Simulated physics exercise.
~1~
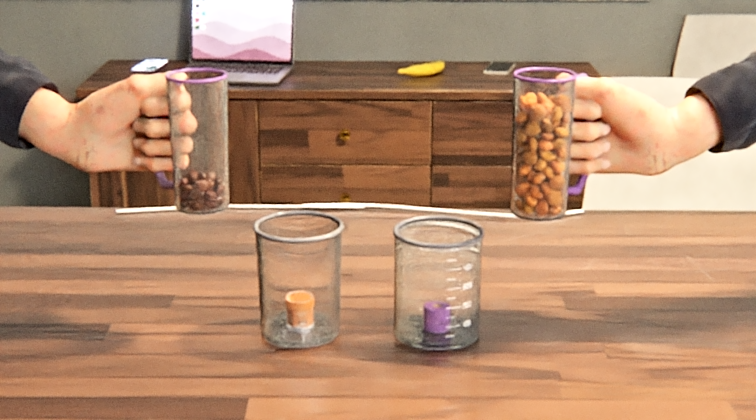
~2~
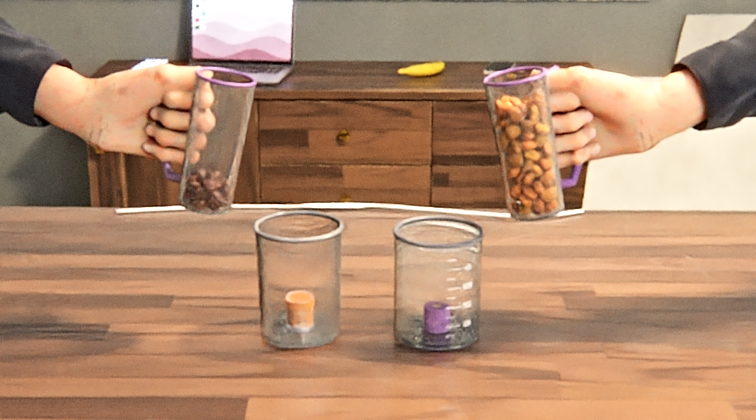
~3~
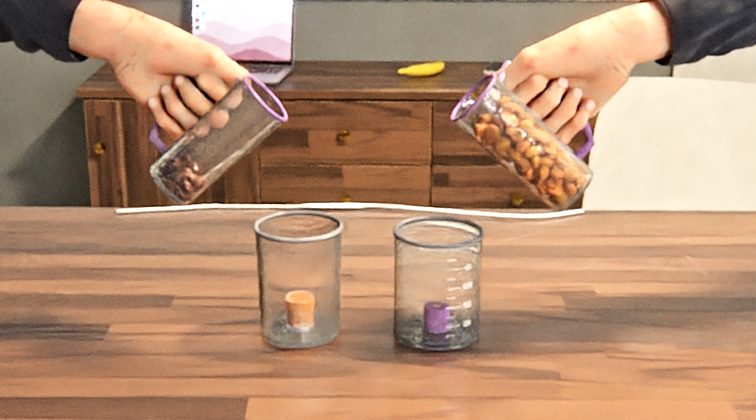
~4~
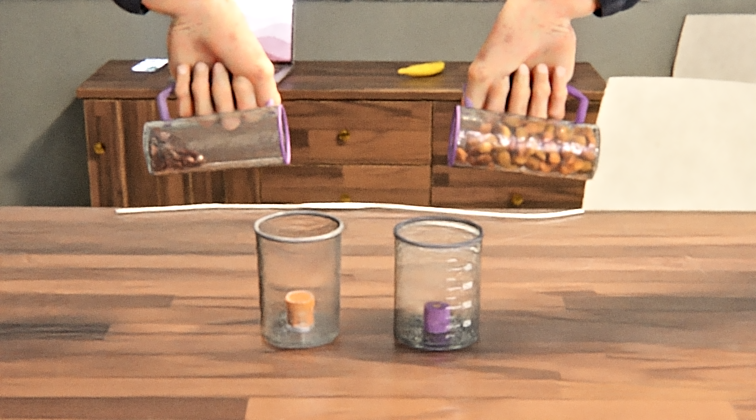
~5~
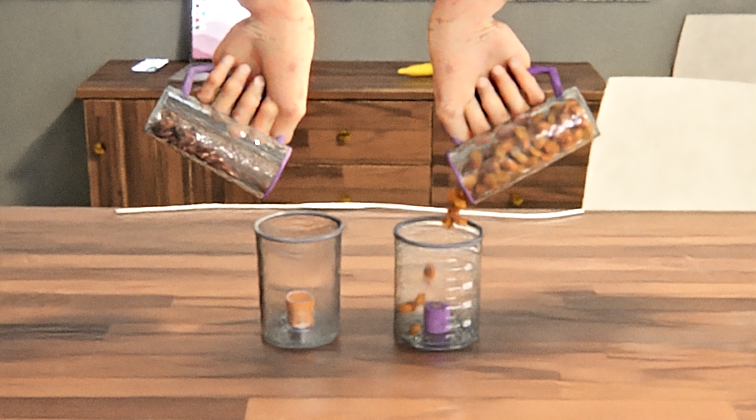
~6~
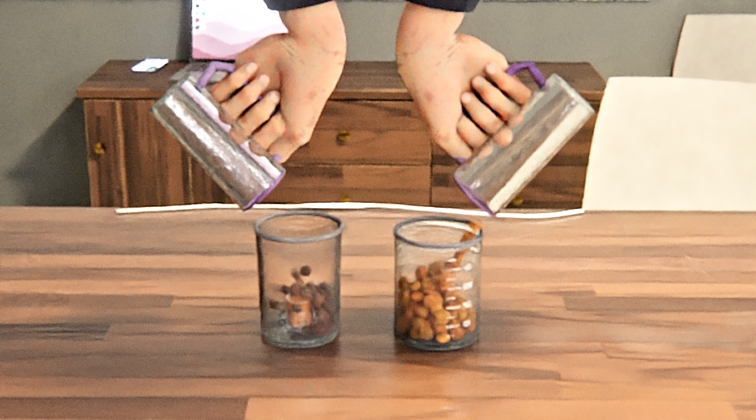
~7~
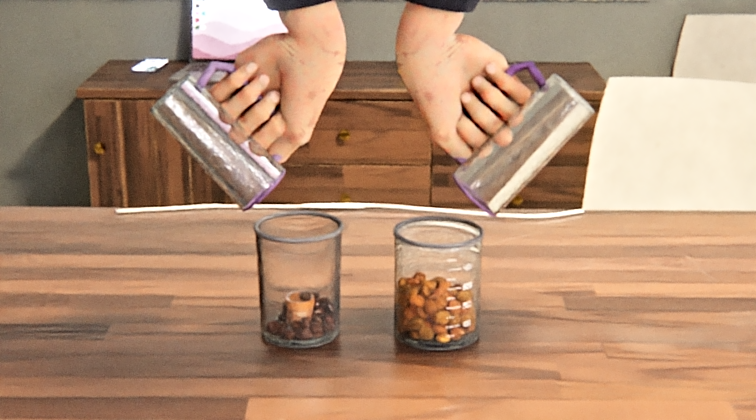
Two hands tipped clear cups over a glass and a beaker, pouring a few dark beads around an orange cork on the left and many brown nuts on the right, which buried the purple piece while the orange one still showed.
